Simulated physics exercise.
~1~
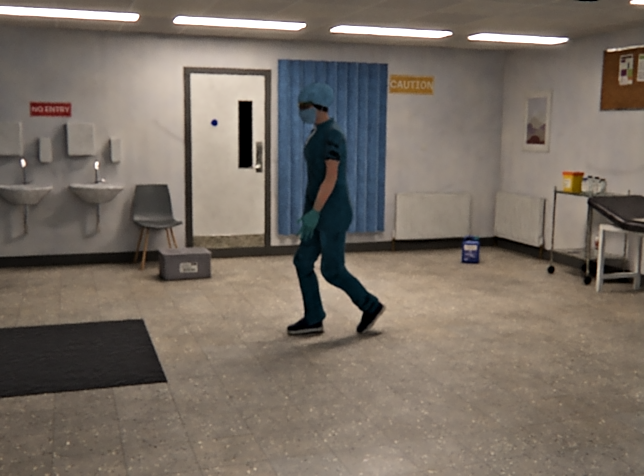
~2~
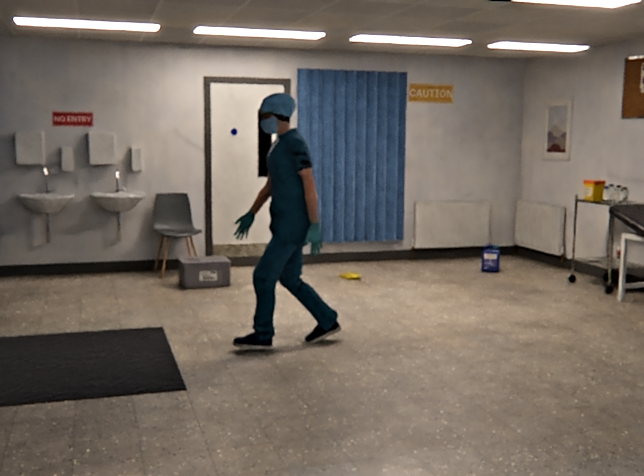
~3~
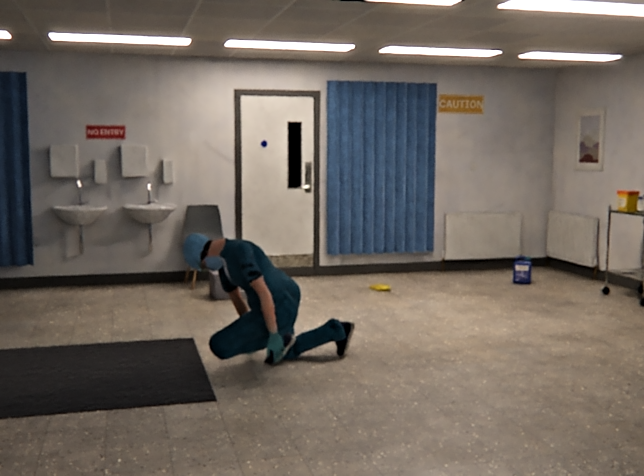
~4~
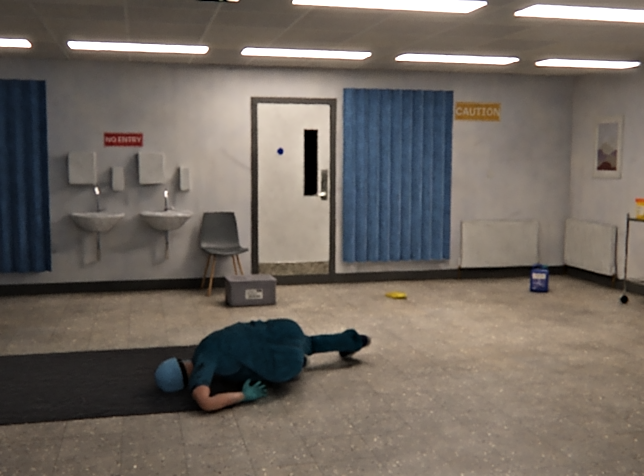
Person in teal scrubs walking left across a clinical room, crumpling to the floor and lying with head over a black mat.
